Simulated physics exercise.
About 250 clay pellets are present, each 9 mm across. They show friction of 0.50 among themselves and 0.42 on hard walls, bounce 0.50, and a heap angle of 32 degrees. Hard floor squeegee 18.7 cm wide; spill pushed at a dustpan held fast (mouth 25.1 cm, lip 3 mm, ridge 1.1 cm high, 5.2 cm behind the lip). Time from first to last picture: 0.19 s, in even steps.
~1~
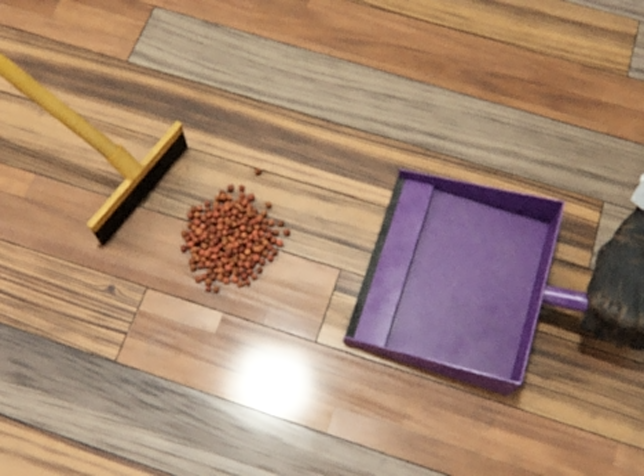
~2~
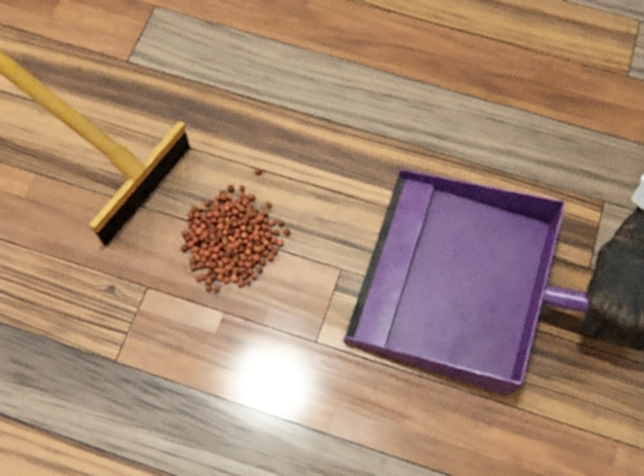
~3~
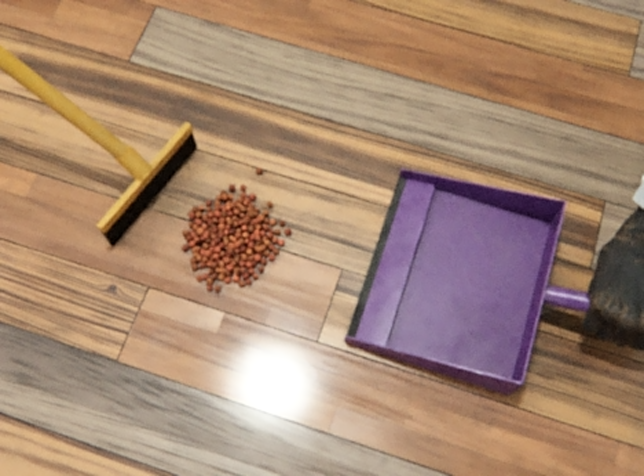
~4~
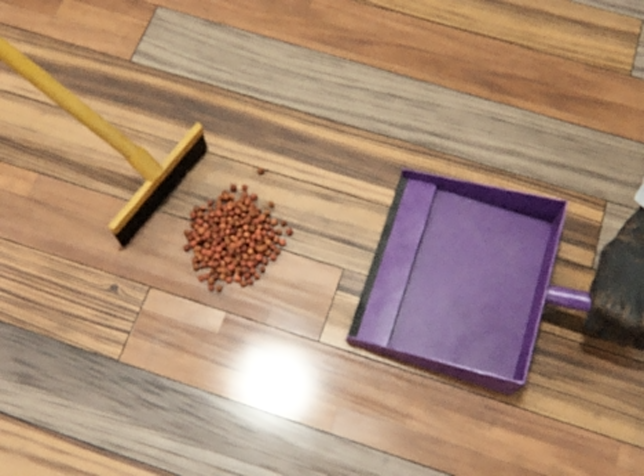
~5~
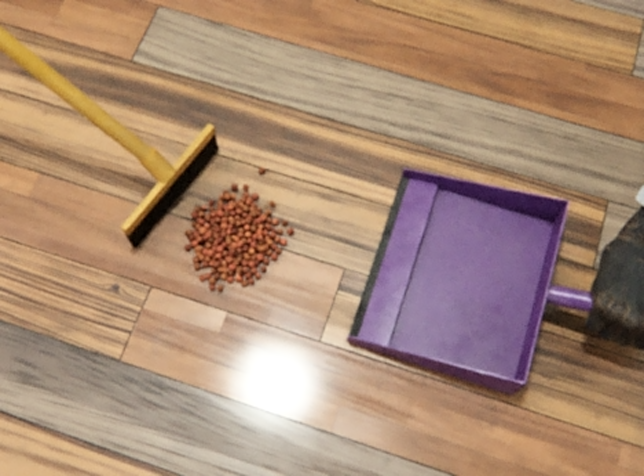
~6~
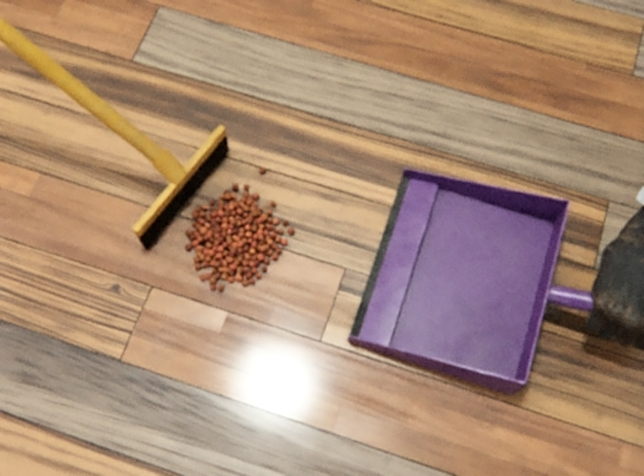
A purple dustpan lies on a striped wood-plank floor, seen from above at a slant, with a bright patch of light glaring near the bottom. A dark-gloved hand grips its handle at the right edge, while a small heap of reddish-brown pellets sits left of centre beside a yellow-handled squeegee. The squeegee slides slowly rightward toward the heap, while pellets, pan and hand stay practically still.
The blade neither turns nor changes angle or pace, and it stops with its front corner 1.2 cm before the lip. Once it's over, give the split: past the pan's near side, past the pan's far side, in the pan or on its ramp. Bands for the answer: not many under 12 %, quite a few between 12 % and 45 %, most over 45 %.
Near side: Not many; far side: Not many; pan: Not many.
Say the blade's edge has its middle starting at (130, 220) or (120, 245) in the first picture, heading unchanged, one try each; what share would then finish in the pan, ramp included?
The two tries give about 15 % and about 20 %.
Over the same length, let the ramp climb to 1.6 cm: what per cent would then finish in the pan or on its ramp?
That change would give about 5 per cent.
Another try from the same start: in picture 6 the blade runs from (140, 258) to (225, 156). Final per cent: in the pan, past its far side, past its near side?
Final per cent - pan 30, far 0, near 35.
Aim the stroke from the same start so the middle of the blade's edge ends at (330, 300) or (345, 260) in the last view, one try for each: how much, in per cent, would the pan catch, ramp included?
About 30 % and 20 %.
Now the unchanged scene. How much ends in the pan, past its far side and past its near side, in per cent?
Near side 0 %, far side 0 %, pan 5 %.
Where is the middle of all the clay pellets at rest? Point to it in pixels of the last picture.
After settling, the middle sits near (336, 278).
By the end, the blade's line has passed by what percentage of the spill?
I'd say close to 35 per cent.
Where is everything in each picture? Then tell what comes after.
In the first picture, blade from (93, 227) to (179, 129), moved 0.0 cm, 0 of the pieces shifted so far; middle of the pieces at (230, 238); pan at (464, 285).
In the second picture, blade from (96, 227) to (181, 129), moved 0.3 cm, 0 of the pieces shifted so far; middle of the pieces at (230, 238).
In the third picture, blade from (103, 228) to (188, 129), moved 1.1 cm, 0 of the pieces shifted so far; middle of the pieces at (231, 238).
In the fourth picture, blade from (115, 229) to (199, 130), moved 2.4 cm, 0 of the pieces shifted so far; middle of the pieces at (233, 238).
In the fifth picture, blade from (127, 230) to (211, 131), moved 3.9 cm, 0 of the pieces shifted so far; middle of the pieces at (234, 238).
In the sixth picture, blade from (138, 231) to (222, 132), moved 5.4 cm, 0 of the pieces shifted so far; middle of the pieces at (235, 237); pan at (469, 284).
Then, 0.30 s after the last picture, middle of the blade 16 cm from the lip; 0 % over the lip, far side 0 %, near side 0 %.
Then, 0.51 s after the last picture, middle of the blade 8 cm from the lip; 0 % over the lip, far side 0 %, near side 0 %.
Then, 0.83 s after the last picture, middle of the blade 4 cm from the lip; 5 % over the lip, far side 0 %, near side 0 %.
In the end, near side 0 %, far side 0 %, pan 5 %, in front of the lip or behind the blade 95 %.
